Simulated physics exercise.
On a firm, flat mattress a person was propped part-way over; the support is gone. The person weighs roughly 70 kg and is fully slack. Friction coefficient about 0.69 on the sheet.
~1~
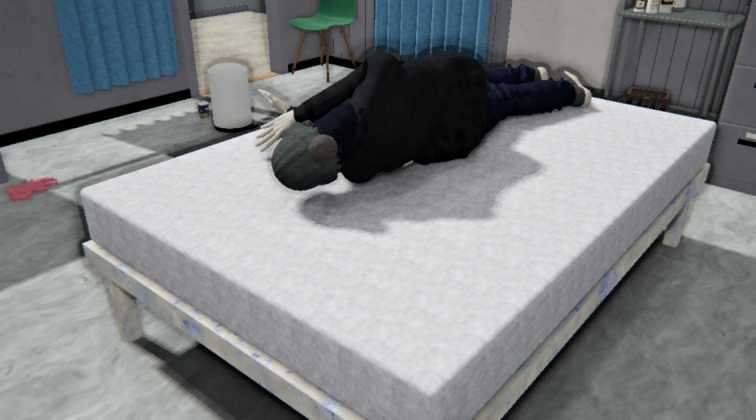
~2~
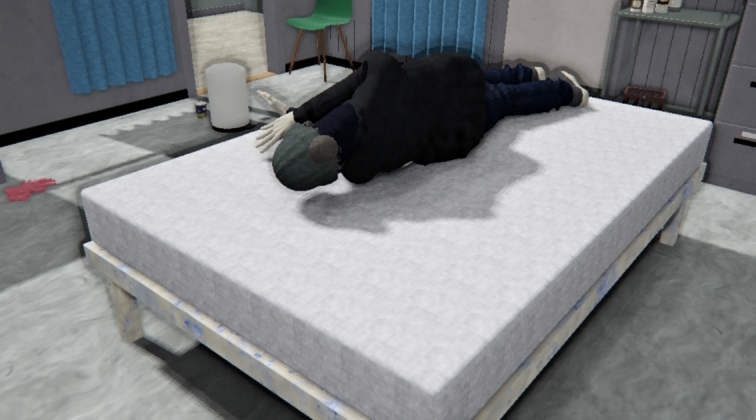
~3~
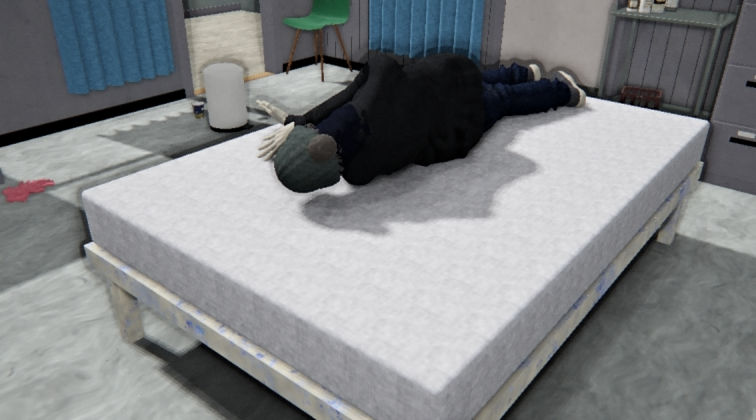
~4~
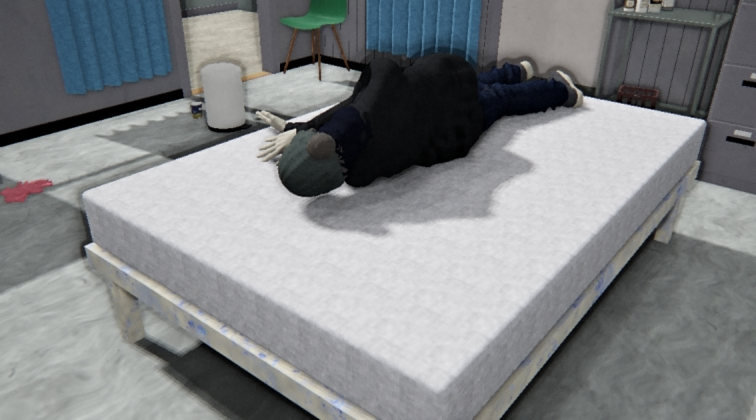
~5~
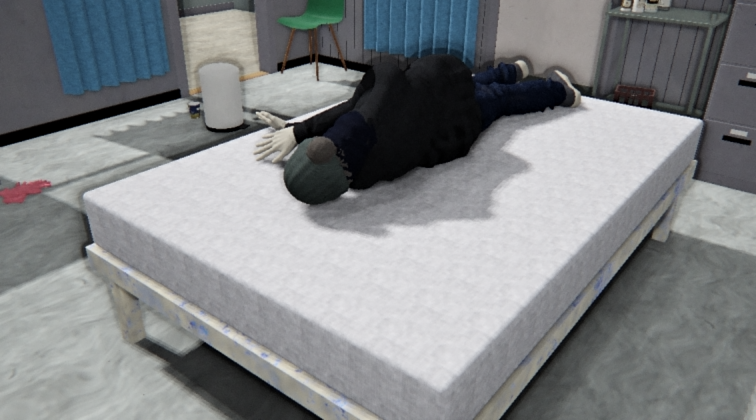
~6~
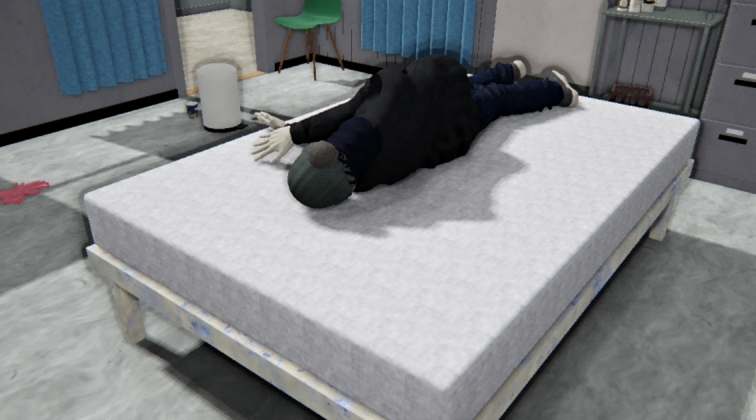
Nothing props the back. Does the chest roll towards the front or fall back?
The chest sinks back.
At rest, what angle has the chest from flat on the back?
About 60°.
Then, 0.22 s after the last picture the chest is turned 60° from lying flat on the back, near (392, 143) in the last picture's view.
Then, 0.62 s after the last picture the chest is turned 55° from lying flat on the back, near (401, 148) in the last picture's view.
Then, 1.22 s after the last picture the chest is turned 55° from lying flat on the back, near (401, 148) in the last picture's view.
In the final state, chest sinks back.
